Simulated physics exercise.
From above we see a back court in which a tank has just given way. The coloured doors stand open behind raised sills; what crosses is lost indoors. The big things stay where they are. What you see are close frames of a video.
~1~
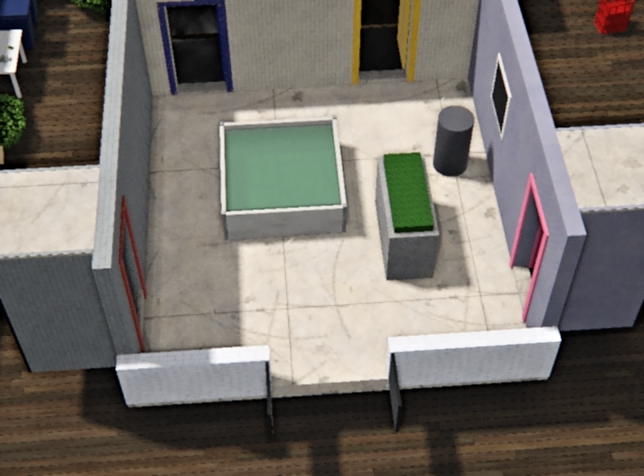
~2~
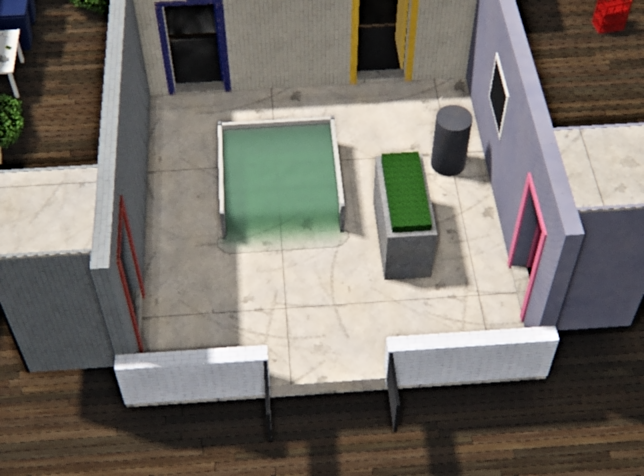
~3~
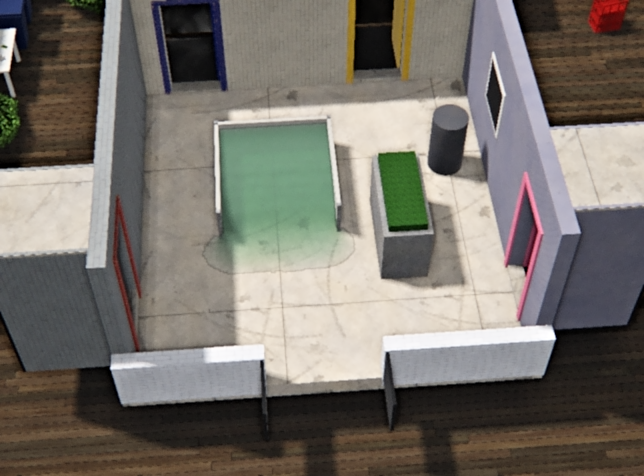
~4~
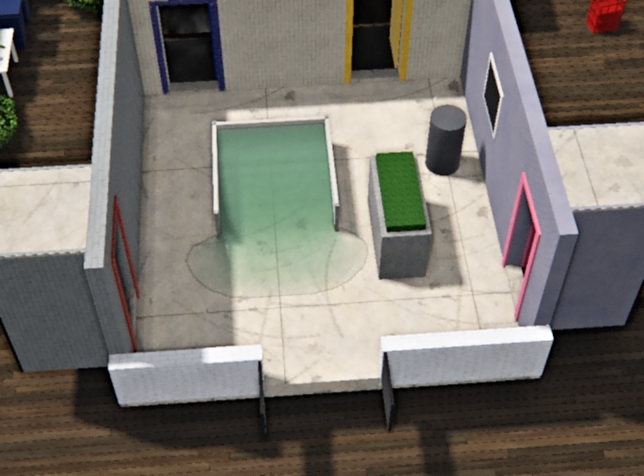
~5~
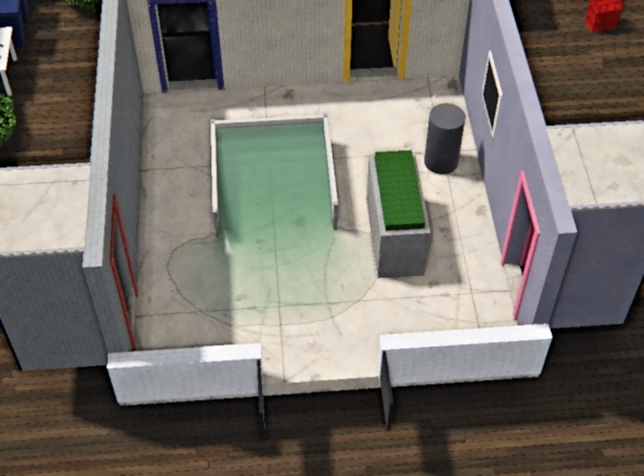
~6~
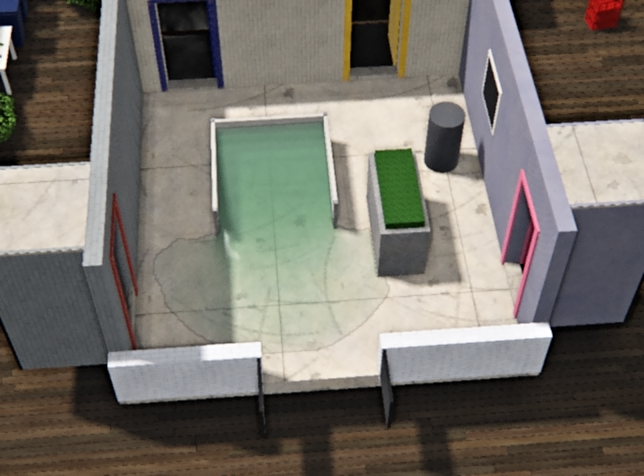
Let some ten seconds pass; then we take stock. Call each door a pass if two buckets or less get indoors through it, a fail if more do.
Red door: Pass, yellow door: Pass, pink door: Pass, blue door: Fail.
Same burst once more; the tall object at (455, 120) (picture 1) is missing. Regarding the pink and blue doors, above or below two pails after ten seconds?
Door by door: Pink door remains below the mark, blue door crosses the mark.
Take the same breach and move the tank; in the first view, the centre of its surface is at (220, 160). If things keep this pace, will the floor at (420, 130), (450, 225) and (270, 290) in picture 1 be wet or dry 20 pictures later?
Points in order: Not reached; not reached; inundated.
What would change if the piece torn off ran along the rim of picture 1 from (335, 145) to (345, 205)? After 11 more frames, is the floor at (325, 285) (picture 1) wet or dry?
Verdict: Flooded.
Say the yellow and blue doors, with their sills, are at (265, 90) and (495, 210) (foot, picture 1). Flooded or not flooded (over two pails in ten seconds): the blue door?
As I see it, the blue door comes in lower.
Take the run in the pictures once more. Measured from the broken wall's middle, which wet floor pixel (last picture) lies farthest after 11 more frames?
About (522, 350).
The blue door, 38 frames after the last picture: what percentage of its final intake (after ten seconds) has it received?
About 20 %.
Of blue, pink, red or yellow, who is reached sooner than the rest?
I'd go with the red one.
A moment on, water covers 35 % of the floor; the red door wet at the sill, nothing in, the yellow door not reached, the pink door not reached, the blue door not reached.
Next, water covers 35 % of the floor; the red door wet at the sill, nothing in, the yellow door not reached, the pink door not reached, the blue door not reached.
Then, water covers 45 % of the floor; the red door wet at the sill, nothing in, the yellow door not reached, the pink door wet at the sill, nothing in, the blue door not reached.
Later, water covers 70 % of the floor; the red door wet at the sill, nothing in, the yellow door not reached, the pink door under two buckets in, the blue door under two buckets in.
In the end, water covers 90 % of the floor; the red door wet at the sill, nothing in, the yellow door wet at the sill, nothing in, the pink door under two buckets in, the blue door over two buckets in.
